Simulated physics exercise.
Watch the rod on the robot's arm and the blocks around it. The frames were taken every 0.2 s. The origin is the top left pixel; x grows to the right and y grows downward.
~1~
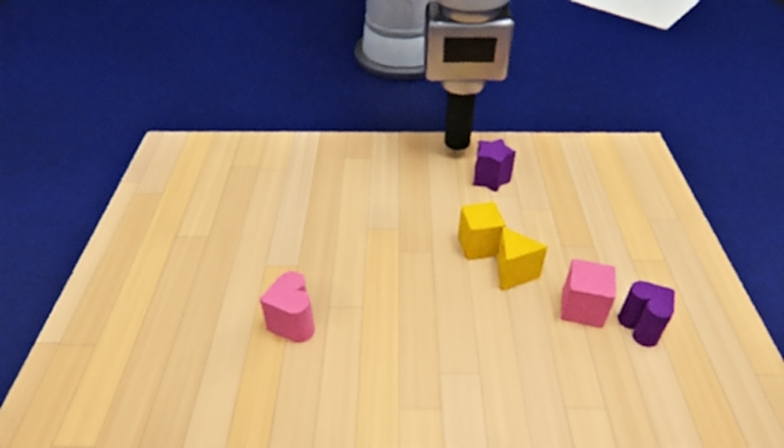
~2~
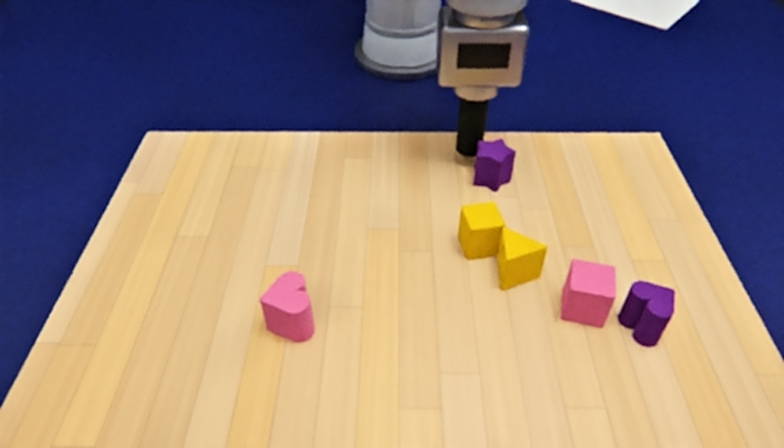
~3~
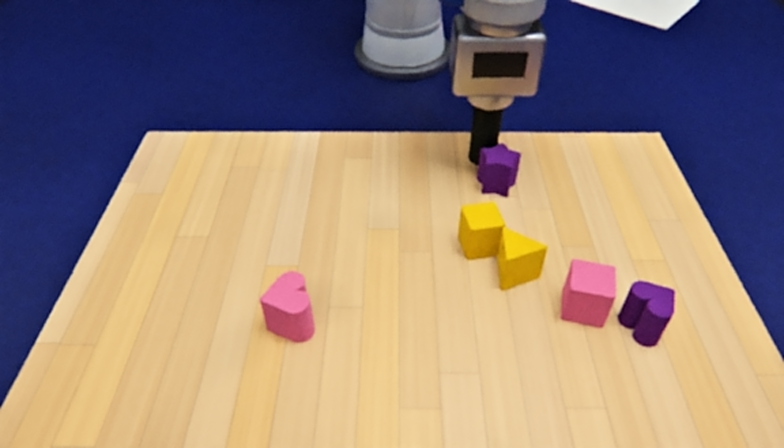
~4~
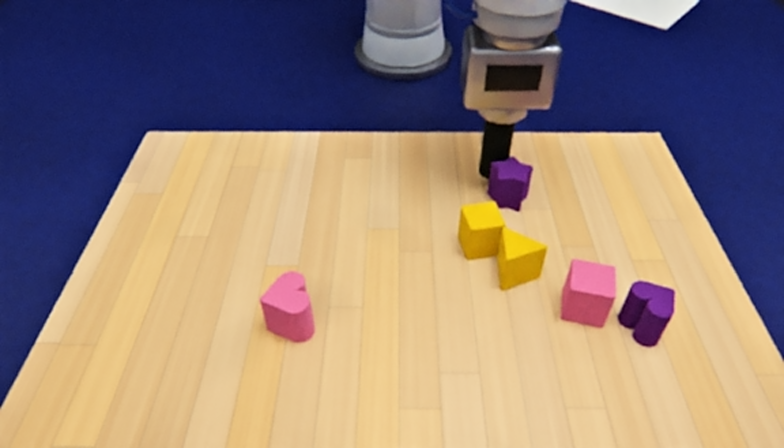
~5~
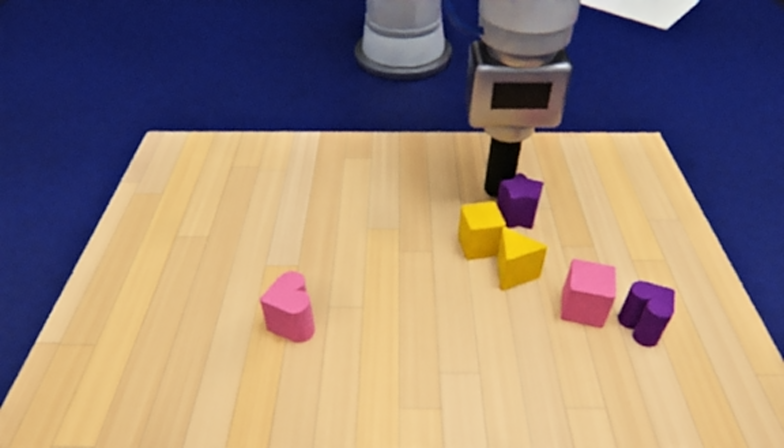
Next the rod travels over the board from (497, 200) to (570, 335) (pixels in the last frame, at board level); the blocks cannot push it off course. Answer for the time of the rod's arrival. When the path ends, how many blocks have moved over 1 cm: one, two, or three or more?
Most likely three or more.
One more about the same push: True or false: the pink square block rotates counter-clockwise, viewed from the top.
The claim holds.
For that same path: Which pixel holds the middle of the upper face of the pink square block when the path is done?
Its top middle is near (617, 293).
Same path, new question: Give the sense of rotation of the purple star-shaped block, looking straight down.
The turn is anti-clockwise.
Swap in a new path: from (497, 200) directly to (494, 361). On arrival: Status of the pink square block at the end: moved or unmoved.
If the rod follows that path, the pink square block stays in its place.
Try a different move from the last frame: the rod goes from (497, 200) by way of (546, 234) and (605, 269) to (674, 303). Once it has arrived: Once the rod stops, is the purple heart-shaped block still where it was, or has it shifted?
At the end of the path, it will have moved.
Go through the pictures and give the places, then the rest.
Tip of the rod (457, 143), middles of tops, yellow triangle (520, 244), purple star-shaped block (495, 149), pink square block (594, 277), purple heart-shaped block (656, 297), in the first frame.
Rod (469, 149), nothing pushed, in the second frame.
Rod (482, 158), purple star-shaped block (501, 154), in the third frame.
Rod (493, 172), purple star-shaped block (513, 168), in the fourth frame.
Rod (498, 190), yellow triangle (520, 244), purple star-shaped block (523, 186), pink square block (594, 277), purple heart-shaped block (656, 297), in the fifth frame.
What follows on the original path. One third of the way, rod (521, 228); purple star-shaped block (555, 221), turned 20° anticlockwise.
Two thirds of the way, rod (546, 273); yellow triangle (521, 257), turned 50° clockwise; purple star-shaped block (582, 243), turned 75° anticlockwise.
At the end, rod (574, 325); yellow triangle (522, 257), turned 50° clockwise; purple star-shaped block (583, 243), turned 80° anticlockwise; pink square block (617, 293), turned 30° anticlockwise; purple heart-shaped block (662, 297).
